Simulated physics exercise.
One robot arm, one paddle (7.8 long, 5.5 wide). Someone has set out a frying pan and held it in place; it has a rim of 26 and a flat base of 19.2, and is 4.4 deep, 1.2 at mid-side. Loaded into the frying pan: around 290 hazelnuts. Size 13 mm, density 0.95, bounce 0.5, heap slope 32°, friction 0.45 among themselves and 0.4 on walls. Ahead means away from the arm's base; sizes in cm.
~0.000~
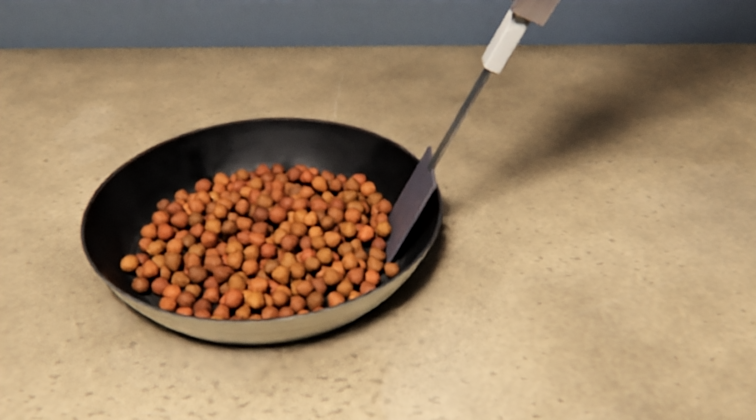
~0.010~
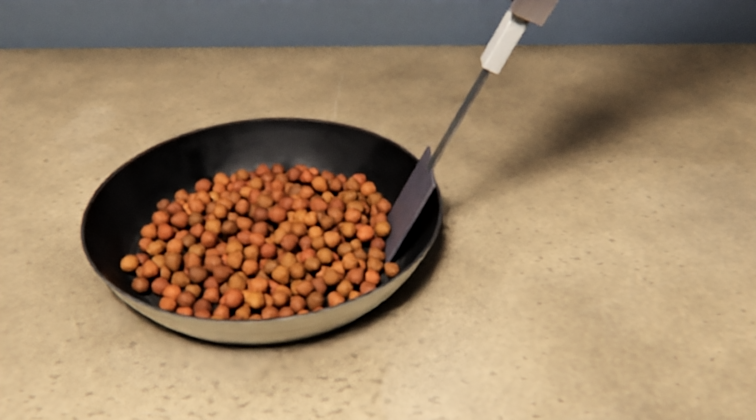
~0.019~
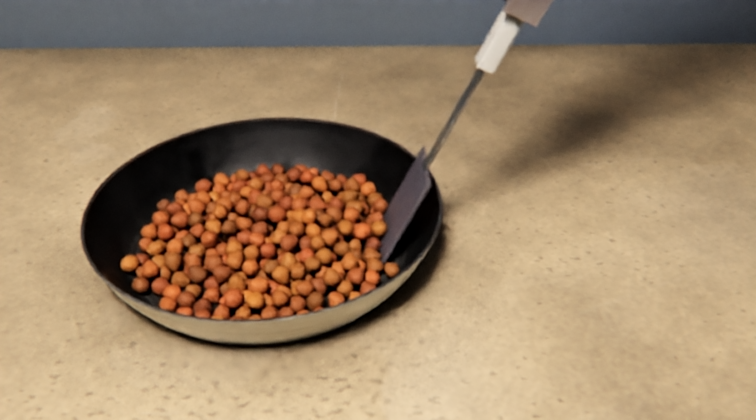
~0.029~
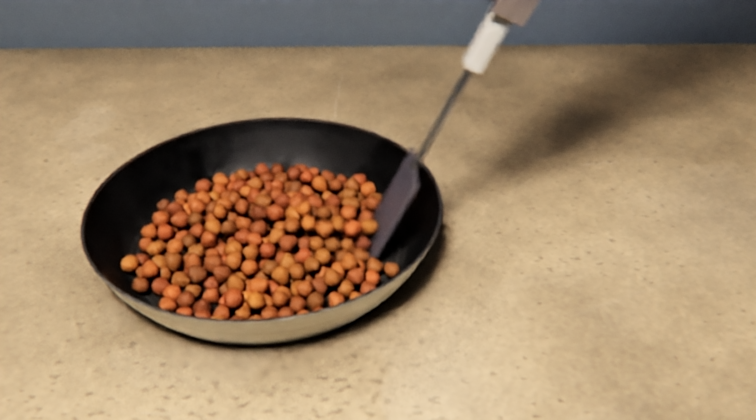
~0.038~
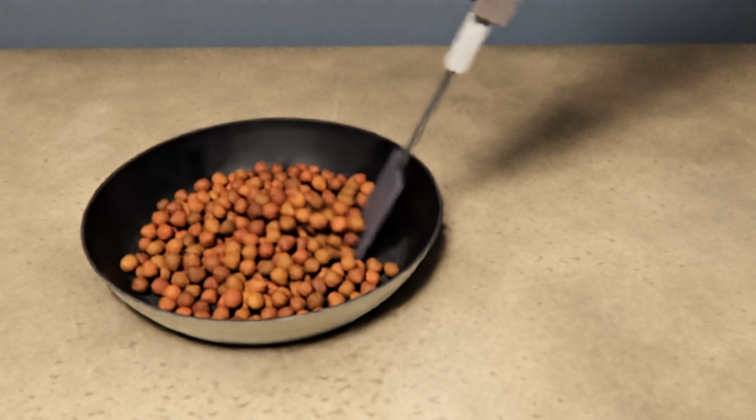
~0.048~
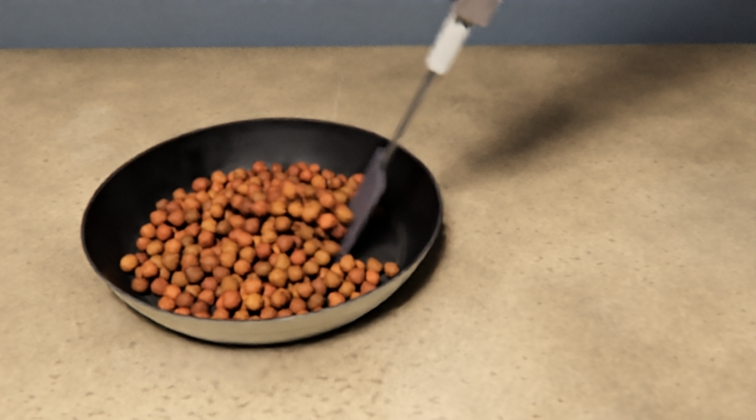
A spatula-like paddle resting at the right side of a dark frying pan, then pushing left into heaped reddish-brown hazelnuts.
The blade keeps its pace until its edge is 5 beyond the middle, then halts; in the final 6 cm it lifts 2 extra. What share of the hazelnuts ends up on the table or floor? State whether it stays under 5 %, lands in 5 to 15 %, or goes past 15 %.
It lands in 5 to 15 %.
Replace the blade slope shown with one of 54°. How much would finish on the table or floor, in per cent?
Estimate for that slope: Some 10 per cent.
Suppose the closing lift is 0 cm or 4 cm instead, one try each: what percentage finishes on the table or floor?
Try one gives about 5 in a hundred, try two about 10 in a hundred.
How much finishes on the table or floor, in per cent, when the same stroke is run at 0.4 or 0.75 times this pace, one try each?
I'd say near 0 and then near 5 per cent.
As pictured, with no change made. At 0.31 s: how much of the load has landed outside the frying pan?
8 per cent.
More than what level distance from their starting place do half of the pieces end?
The value is roughly 3 cm.
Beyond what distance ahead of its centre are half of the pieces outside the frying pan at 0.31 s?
About 22 cm.
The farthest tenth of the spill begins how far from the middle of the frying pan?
Around 80 centimetres.
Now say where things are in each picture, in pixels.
The first picture shows paddle top edge at (432, 165), sloping 65°; upper third of the load around (273, 228), from x 130 to 390, top at y 170; 286 in the frying pan.
The second picture shows paddle top edge at (432, 165), sloping 65°; upper third of the load around (273, 228), from x 130 to 390, top at y 170.
The third picture shows paddle top edge at (427, 165), sloping 65°; upper third of the load around (278, 228), from x 130 to 390, top at y 170.
The fourth picture shows paddle top edge at (415, 166), sloping 65°; upper third of the load around (276, 225), from x 130 to 390, top at y 170.
The fifth picture shows paddle top edge at (399, 166), sloping 65°; upper third of the load around (274, 220), from x 130 to 390, top at y 170.
The sixth picture shows paddle top edge at (382, 166), sloping 65°; upper third of the load around (278, 219), from x 130 to 390, top at y 170; 286 in the frying pan.
By 0.07 s, sloping 65°, highest piece 7 above the table; 286 in the frying pan.
By 0.10 s, sloping 65°, highest piece 8 above the table; 286 in the frying pan.
By 0.31 s, sloping 65°, highest piece 5 above the table; 260 in the frying pan, 24 on the table or floor, 2 on the blade or in flight.
By 1.36 s, sloping 65°, highest piece 4 above the table; 259 in the frying pan, 27 on the table or floor.
Final count, 259 in the frying pan, 27 on the table or floor. That is 9 % on the table or floor.
